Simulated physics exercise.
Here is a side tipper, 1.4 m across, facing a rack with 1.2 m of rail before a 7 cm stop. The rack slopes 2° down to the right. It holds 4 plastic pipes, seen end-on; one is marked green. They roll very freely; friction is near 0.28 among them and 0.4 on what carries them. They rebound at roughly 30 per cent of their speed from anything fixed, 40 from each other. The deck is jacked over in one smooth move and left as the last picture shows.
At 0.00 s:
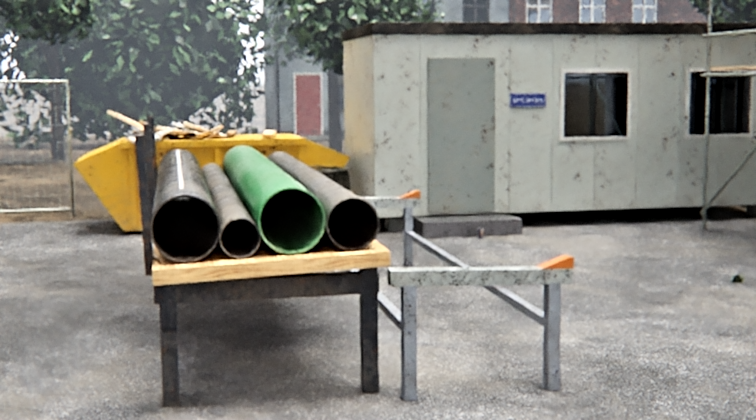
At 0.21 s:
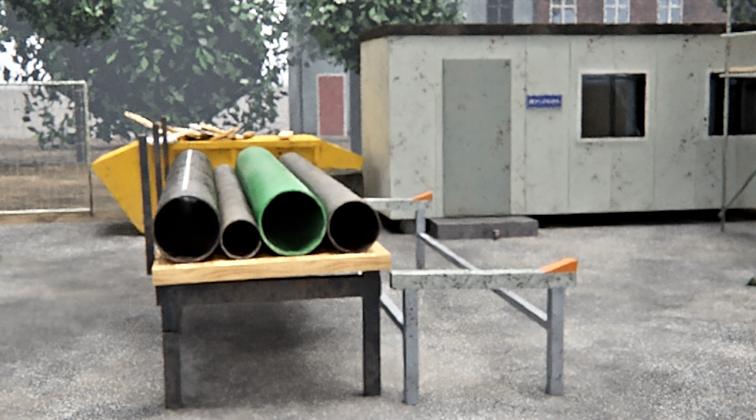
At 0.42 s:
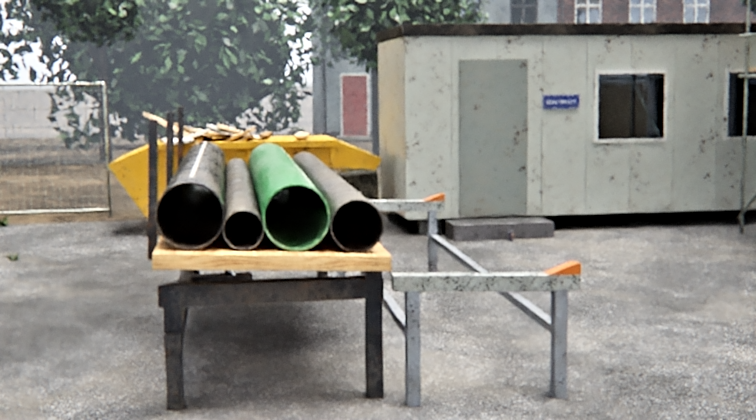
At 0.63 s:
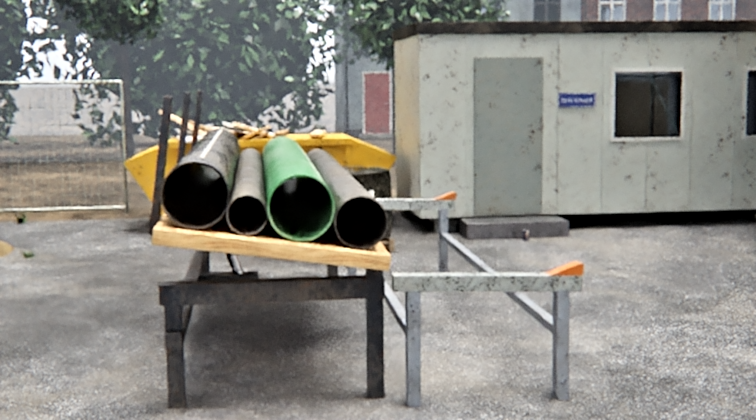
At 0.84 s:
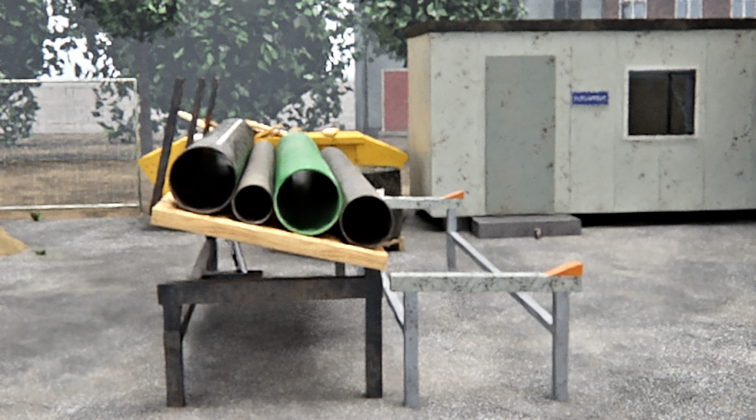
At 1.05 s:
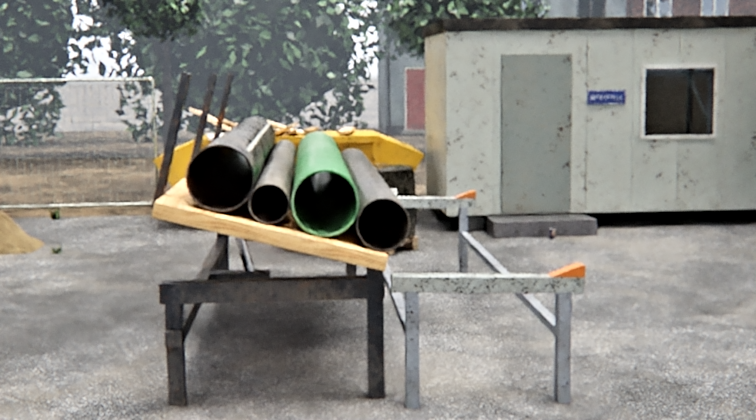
A wooden deck carrying four pipes, one of them green, tilts down to the right toward a low metal rack as its left side rises, and the pipes shift slightly rightward with it while the view drifts across the yard.
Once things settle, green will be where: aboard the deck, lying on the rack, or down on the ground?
Green finishes down on the ground.
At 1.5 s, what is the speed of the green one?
Near 0.9 m/s.
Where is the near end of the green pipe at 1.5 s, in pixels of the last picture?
Around (388, 219).
Then, 1.5 s in, green is on the deck, 5 cm from the hinge, rolling right; 0 lost over the end.
Then, 1.9 s in, green is on the rack, 85 cm from the rack's far end, rolling right; 0 lost over the end.
Then, 2.4 s in, green is on the rack, 35 cm from the rack's far end, rolling right; 1 lost over the end.
Then, 3.0 s in, green is over the stop and falling; 2 lost over the end.
In the end (10.9 s), green is over the stop, on the ground; 3 lost over the end.
